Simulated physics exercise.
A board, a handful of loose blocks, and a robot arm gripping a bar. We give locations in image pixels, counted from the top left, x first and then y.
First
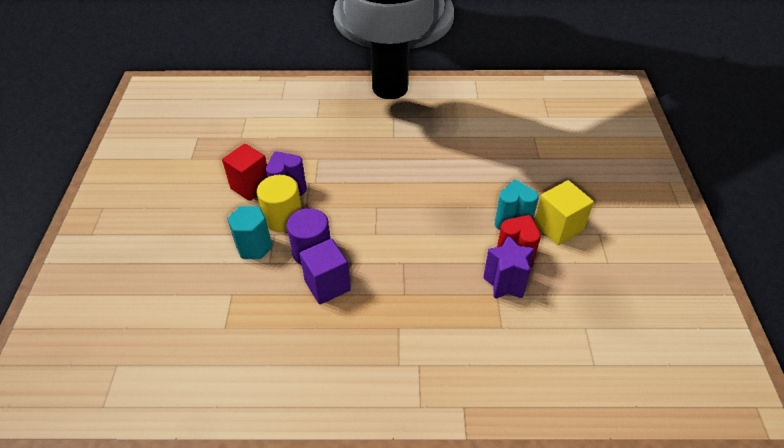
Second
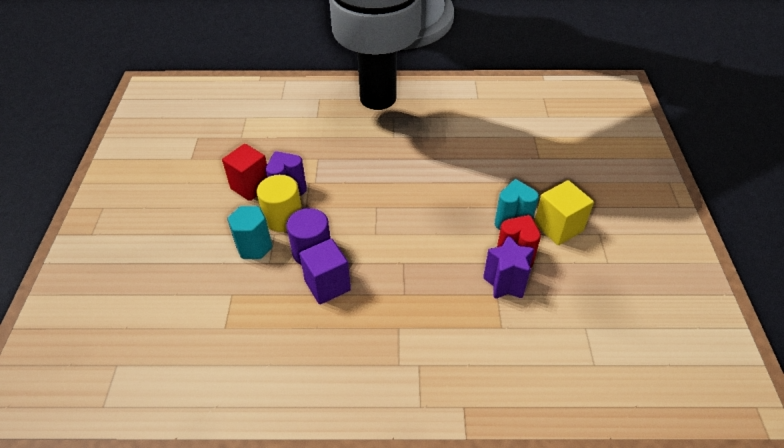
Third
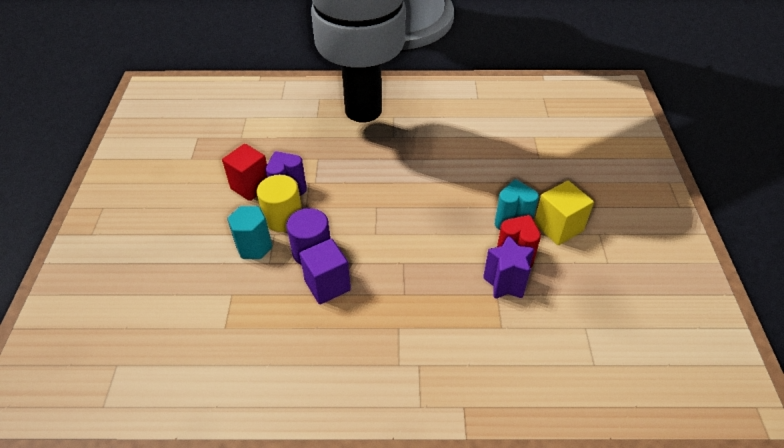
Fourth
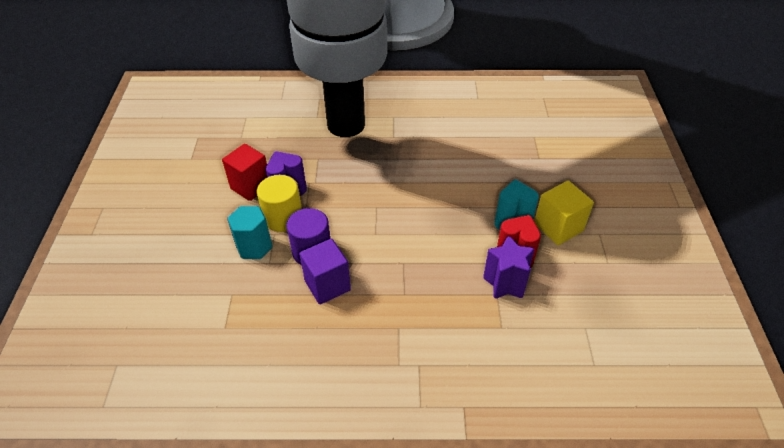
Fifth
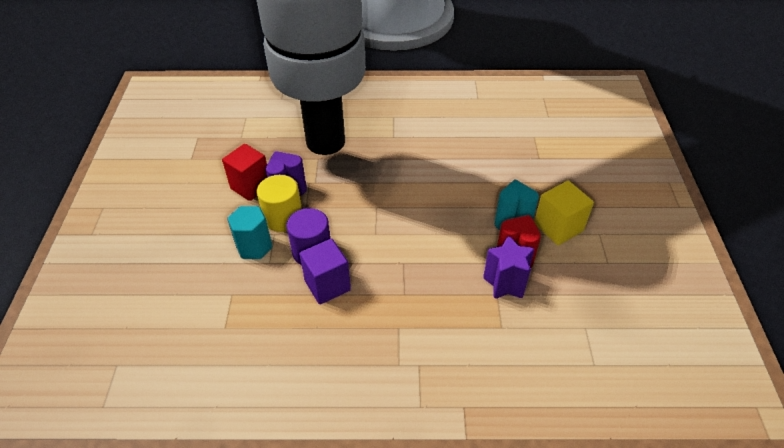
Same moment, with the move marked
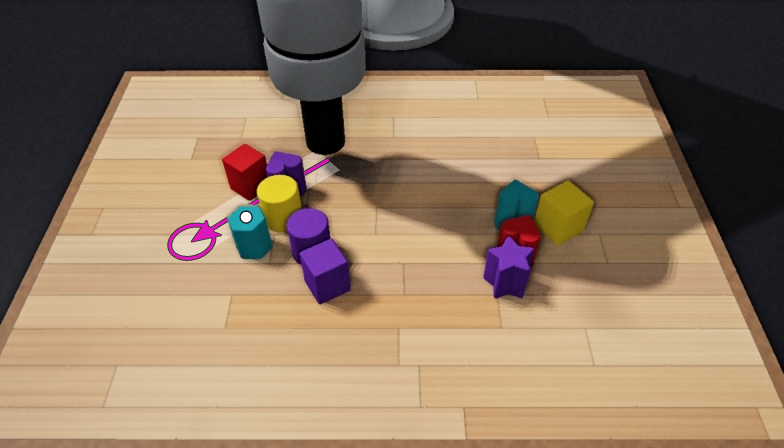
To begin with, a robot arm holds a dark bar over the far edge of a wooden table, with colourful blocks clustered in two groups to the left and right. The arm moves the bar steadily toward the viewer and slightly left, nearing the left group, while the blocks stay still.
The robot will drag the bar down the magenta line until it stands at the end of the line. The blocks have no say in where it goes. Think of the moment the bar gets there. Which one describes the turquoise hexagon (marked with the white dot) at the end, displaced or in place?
That block is shifted.
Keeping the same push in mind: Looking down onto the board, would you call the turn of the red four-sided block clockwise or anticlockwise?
Bird's-eye view: Clockwise.
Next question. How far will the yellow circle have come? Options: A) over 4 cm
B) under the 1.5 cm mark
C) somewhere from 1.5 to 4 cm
Letter C.
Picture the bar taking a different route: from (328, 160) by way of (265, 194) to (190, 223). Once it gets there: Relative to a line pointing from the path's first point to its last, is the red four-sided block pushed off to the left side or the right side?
Seen from start to end, it moves right.
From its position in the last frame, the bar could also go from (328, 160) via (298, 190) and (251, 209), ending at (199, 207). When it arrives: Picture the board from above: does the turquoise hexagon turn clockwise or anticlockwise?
From above, it looks like the turquoise hexagon goes clockwise.
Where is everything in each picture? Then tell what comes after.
Bar tip (390, 89); block tops, red four-sided block (243, 156); turquoise hexagon (246, 217); yellow circle (277, 188); purple heart-shaped block (282, 161), in the first frame.
Bar (378, 99); blocks unchanged, in the second frame.
Bar (364, 111); blocks unchanged, in the third frame.
Bar (346, 126); blocks unchanged, in the fourth frame.
Bar (326, 142); red four-sided block (243, 156); turquoise hexagon (246, 217); yellow circle (277, 188); purple heart-shaped block (282, 161), in the fifth frame.
Path on the board, from (328, 160) to (192, 241); the dot is on the turquoise hexagon.
The first path, step by step. One third of the way, bar (281, 167); red four-sided block (236, 158); turquoise hexagon (244, 221); yellow circle (272, 197); purple heart-shaped block (257, 177).
Two thirds of the way, bar (234, 195); red four-sided block (206, 166), turned 90° clockwise; turquoise hexagon (242, 227), turned 35° clockwise; yellow circle (269, 203); purple heart-shaped block (216, 209).
At the end, bar (185, 224); red four-sided block (204, 166), turned 95° clockwise; turquoise hexagon (242, 227), turned 35° clockwise; yellow circle (269, 203); purple heart-shaped block (193, 237), turned 50° anticlockwise.
